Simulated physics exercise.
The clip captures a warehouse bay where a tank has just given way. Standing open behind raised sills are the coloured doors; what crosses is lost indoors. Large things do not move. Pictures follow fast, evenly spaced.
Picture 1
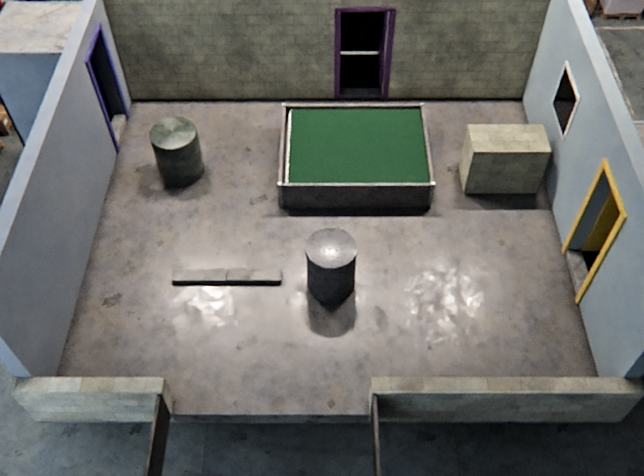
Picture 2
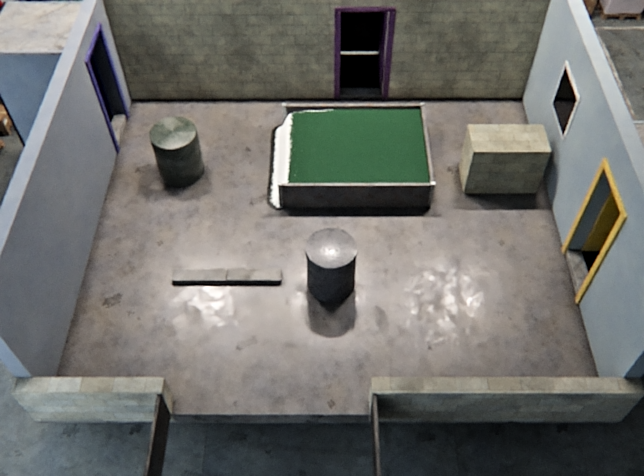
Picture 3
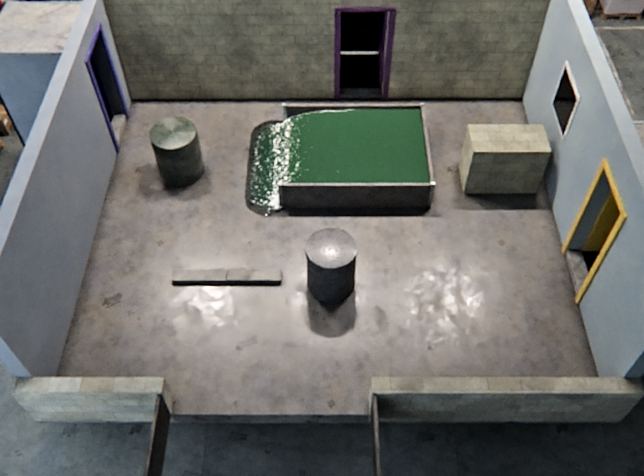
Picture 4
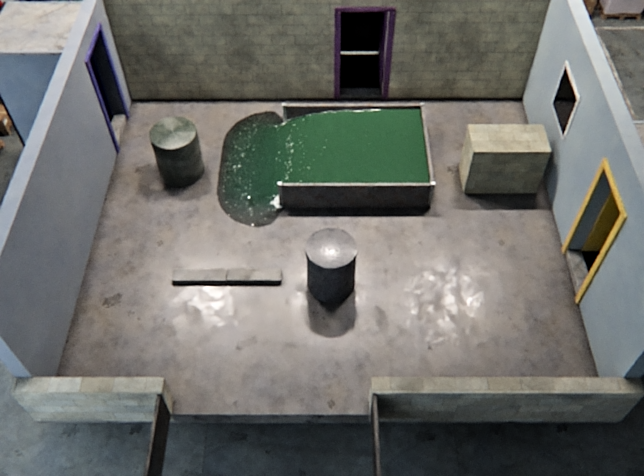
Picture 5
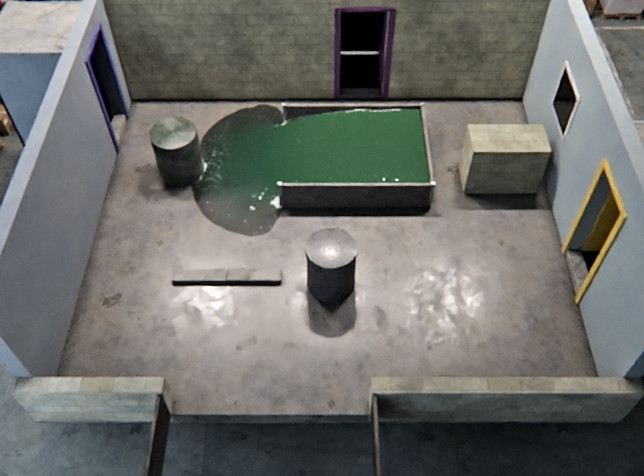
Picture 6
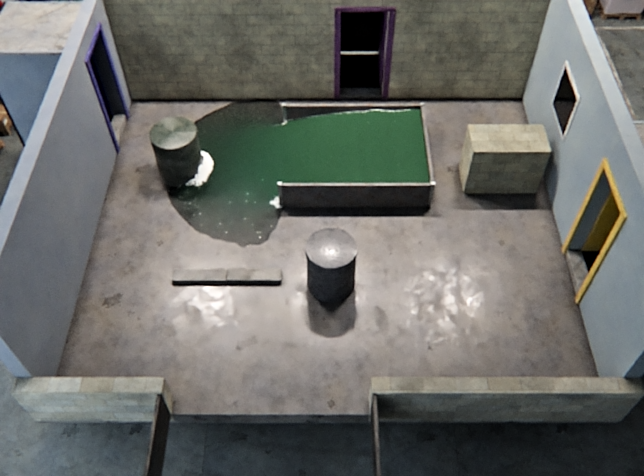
A rectangular tank of green liquid stands toward the back of a grey-floored warehouse bay, seen from high above the open front by a still camera. A cylinder stands at left, a darker one near the centre, a low bar beside it and a pale block at right, with purple-framed openings left and back and a yellow-framed one right. The tank's left side opens and green liquid pours out, spreading leftward in a widening, darkening pool until it splashes white against the left cylinder.
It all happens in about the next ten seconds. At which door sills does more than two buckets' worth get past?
The purple door will allow in no excess, the blue door will allow in an excess, the yellow door will allow in no excess.
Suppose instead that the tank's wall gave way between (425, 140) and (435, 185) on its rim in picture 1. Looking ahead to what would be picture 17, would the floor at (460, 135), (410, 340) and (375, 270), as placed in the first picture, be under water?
Respectively: Drenched, parched and parched.
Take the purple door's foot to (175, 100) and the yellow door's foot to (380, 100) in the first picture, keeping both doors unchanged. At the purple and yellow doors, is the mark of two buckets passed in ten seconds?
The purple one tops the limit, the yellow one stays within it.
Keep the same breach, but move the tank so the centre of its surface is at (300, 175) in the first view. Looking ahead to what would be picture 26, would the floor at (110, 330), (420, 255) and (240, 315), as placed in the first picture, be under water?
Taking them in the order asked: Inundated, then spared, then spared.
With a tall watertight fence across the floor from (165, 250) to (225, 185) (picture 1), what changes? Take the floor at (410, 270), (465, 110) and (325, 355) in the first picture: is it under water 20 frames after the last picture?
Lab note - point 1: Parched; point 2: Parched; point 3: Parched.
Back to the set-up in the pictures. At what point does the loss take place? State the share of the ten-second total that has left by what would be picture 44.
Something close to 45 percent by that point.
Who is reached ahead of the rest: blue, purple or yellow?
It would be the blue-painted one.
A moment on, water covers 20 % of the floor; the purple door not reached, the blue door wet at the sill, nothing in, the yellow door not reached.
Next, water covers 25 % of the floor; the purple door not reached, the blue door under two buckets in, the yellow door not reached.
Then, water covers 35 % of the floor; the purple door not reached, the blue door over two buckets in, the yellow door not reached.
Later, water covers 60 % of the floor; the purple door wet at the sill, nothing in, the blue door far over two buckets in, the yellow door not reached.
In the end, water covers 95 % of the floor; the purple door wet at the sill, nothing in, the blue door far over two buckets in, the yellow door wet at the sill, nothing in.
